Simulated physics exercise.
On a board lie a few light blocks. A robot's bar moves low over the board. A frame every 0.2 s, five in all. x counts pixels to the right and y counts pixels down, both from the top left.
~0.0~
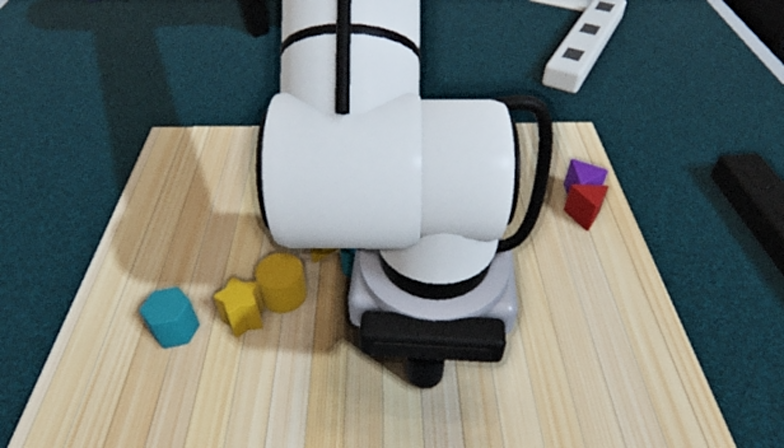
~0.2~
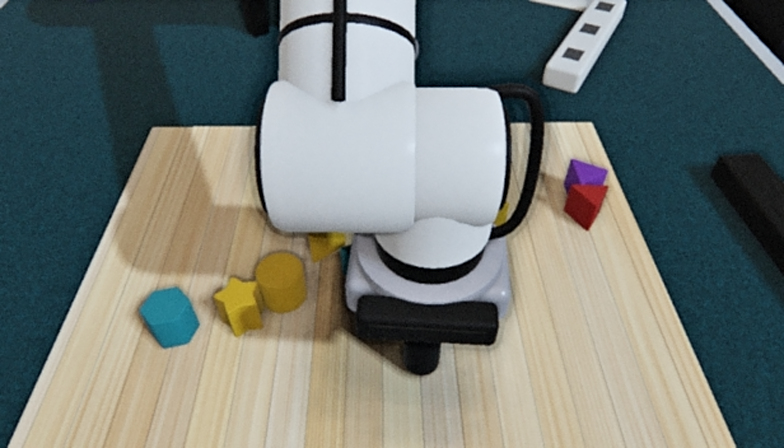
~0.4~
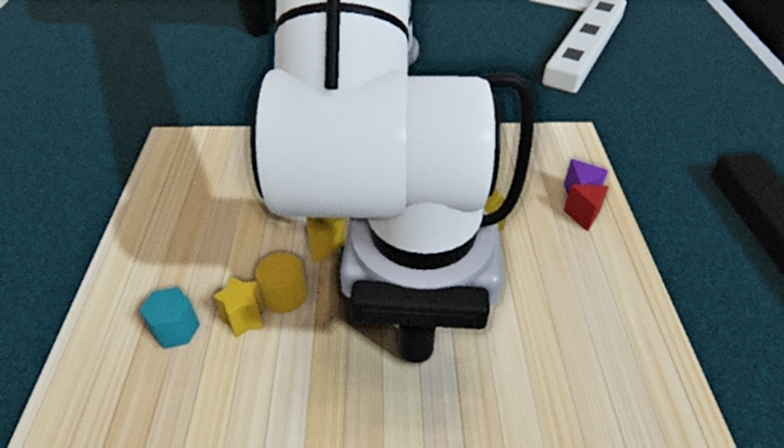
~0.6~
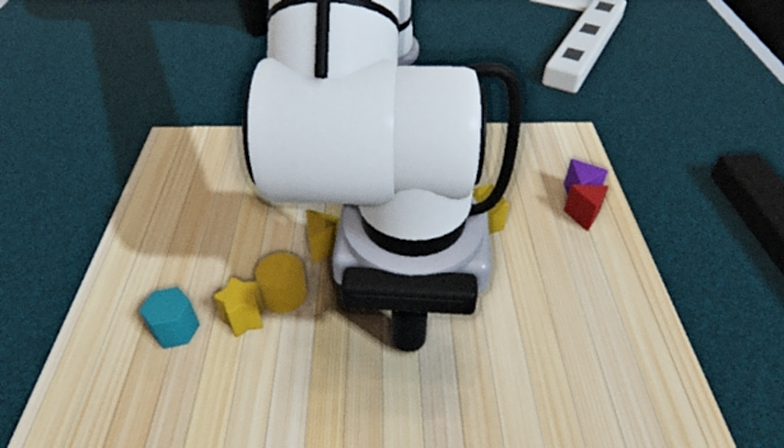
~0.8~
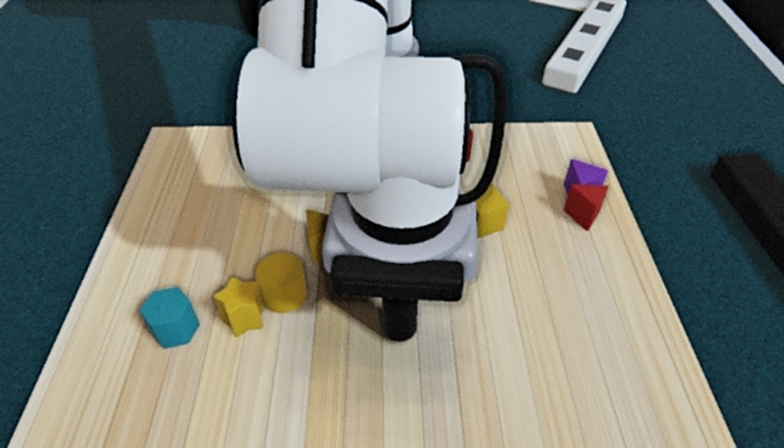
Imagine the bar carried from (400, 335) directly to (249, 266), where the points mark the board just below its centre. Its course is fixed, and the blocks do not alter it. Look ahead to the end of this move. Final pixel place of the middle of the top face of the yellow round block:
It should be at about (208, 261).
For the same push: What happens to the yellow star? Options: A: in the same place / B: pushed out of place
Answer: B.
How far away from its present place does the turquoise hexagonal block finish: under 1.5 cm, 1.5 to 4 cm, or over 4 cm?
Answer: Less than 1.5 cm.
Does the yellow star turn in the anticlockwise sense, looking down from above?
Yes, I think so.
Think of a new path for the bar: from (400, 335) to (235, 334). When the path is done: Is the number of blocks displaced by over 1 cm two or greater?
No, I don't think so.
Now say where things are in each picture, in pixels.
In the first frame, bar tip at (425, 373); block tops, turquoise hexagonal block at (164, 305); yellow star at (237, 294); yellow round block at (279, 270); turquoise triangle hidden.
In the second frame, bar at (421, 360); blocks unchanged.
In the third frame, bar at (416, 348); blocks unchanged.
In the fourth frame, bar at (409, 338); blocks unchanged.
In the fifth frame, bar at (400, 328); turquoise hexagonal block at (164, 305); yellow star at (237, 294); yellow round block at (279, 270); turquoise triangle hidden.
The first path, step by step. One third of the way, bar at (345, 302); nothing pushed yet.
Two thirds of the way, bar at (294, 279); yellow star at (225, 297), turned 35° anticlockwise; yellow round block at (250, 263).
At the end, bar at (247, 259); turquoise hexagonal block in place; yellow star at (221, 298), turned 50° anticlockwise; yellow round block at (208, 261); turquoise triangle in place.
